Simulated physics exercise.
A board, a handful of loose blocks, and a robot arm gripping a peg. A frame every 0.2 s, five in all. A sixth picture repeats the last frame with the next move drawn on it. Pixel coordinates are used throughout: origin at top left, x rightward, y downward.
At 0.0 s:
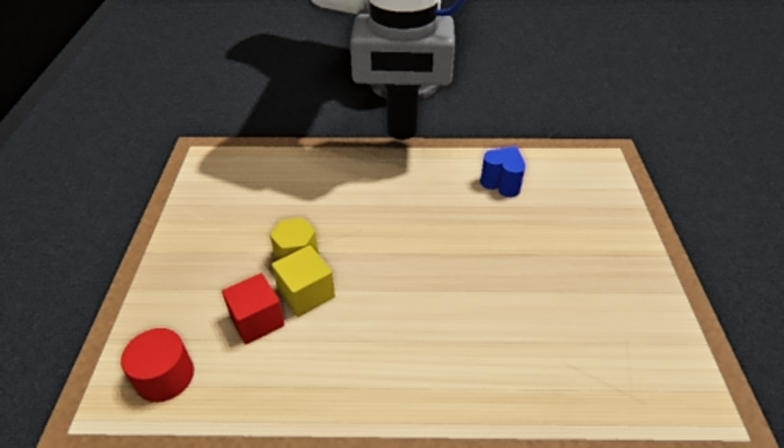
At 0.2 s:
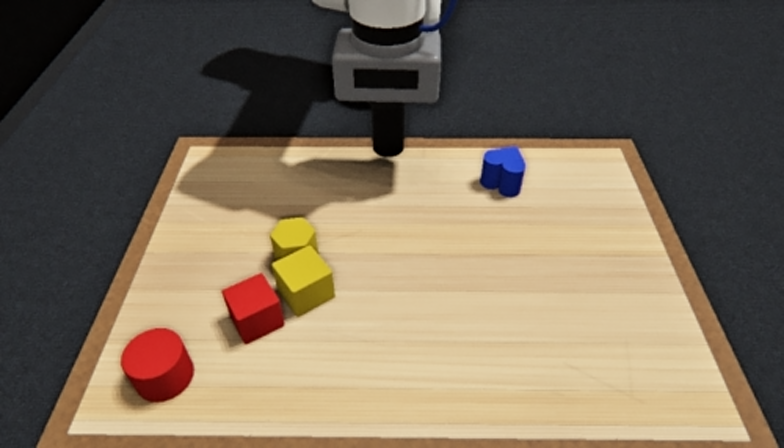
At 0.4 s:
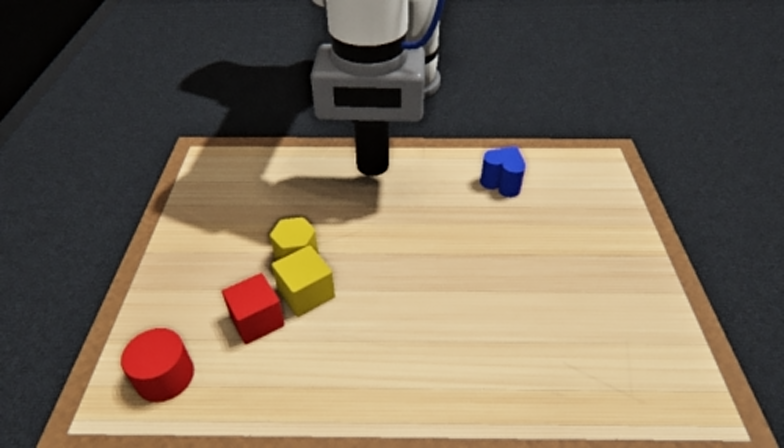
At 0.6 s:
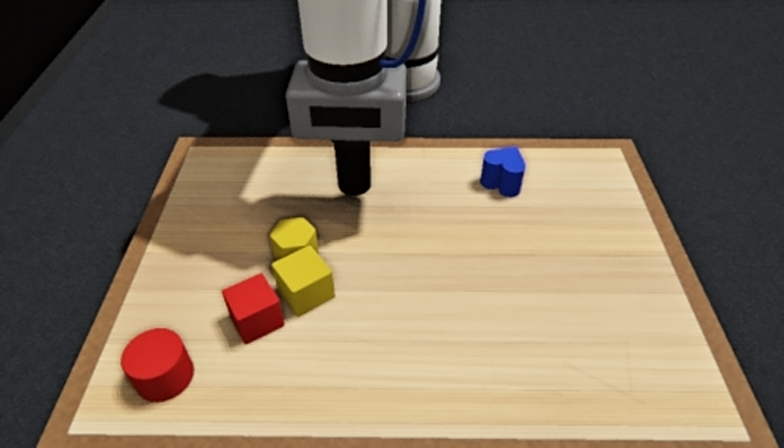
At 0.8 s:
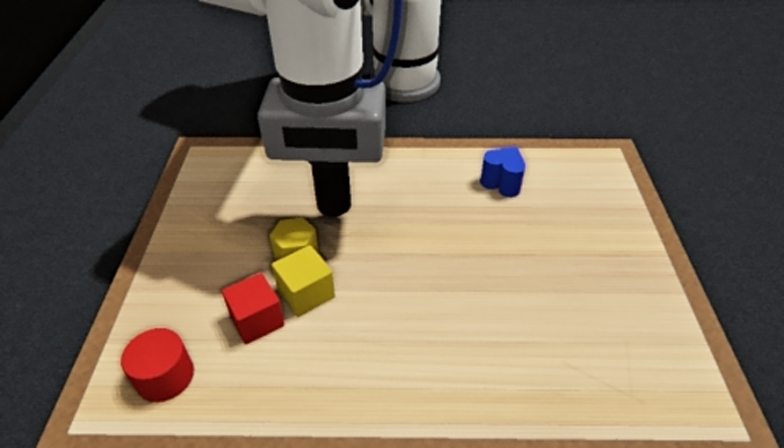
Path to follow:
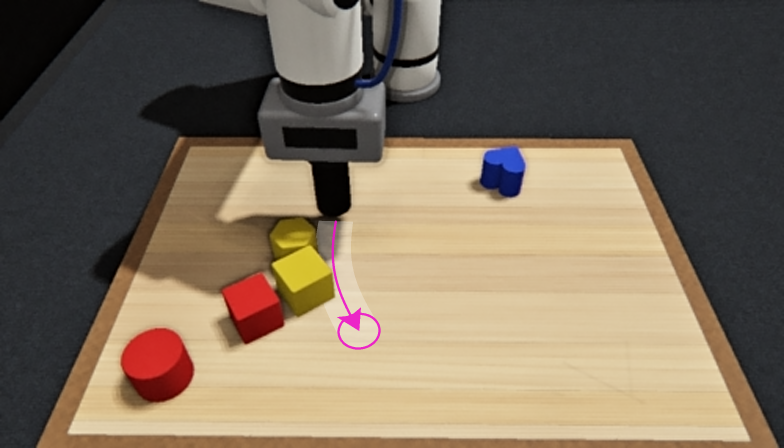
The robot arm moves its black peg down and left over the board toward still blocks.
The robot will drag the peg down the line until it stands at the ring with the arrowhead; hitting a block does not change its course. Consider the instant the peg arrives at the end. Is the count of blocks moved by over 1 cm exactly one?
In short: Yes.
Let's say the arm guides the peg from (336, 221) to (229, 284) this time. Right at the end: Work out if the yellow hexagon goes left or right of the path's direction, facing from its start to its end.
Facing the way the path runs, start to end, you'll find the yellow hexagon has shifted left.
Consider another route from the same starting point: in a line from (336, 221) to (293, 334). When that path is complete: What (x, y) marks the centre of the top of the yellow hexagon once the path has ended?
Its top face will be centred at roughly (271, 247).
The drawn path runs from (336, 221) over (333, 255) and (340, 292) to (359, 331).
The first path, step by step. One third of the way, peg at (331, 240); yellow hexagon at (289, 235), turned 20° clockwise.
Two thirds of the way, peg at (338, 276); yellow hexagon at (289, 236), turned 25° clockwise; yellow square block at (295, 278).
At the end, peg at (358, 315); red square block not moved; yellow hexagon at (289, 236), turned 25° clockwise; yellow square block at (295, 279), turned 10° clockwise.
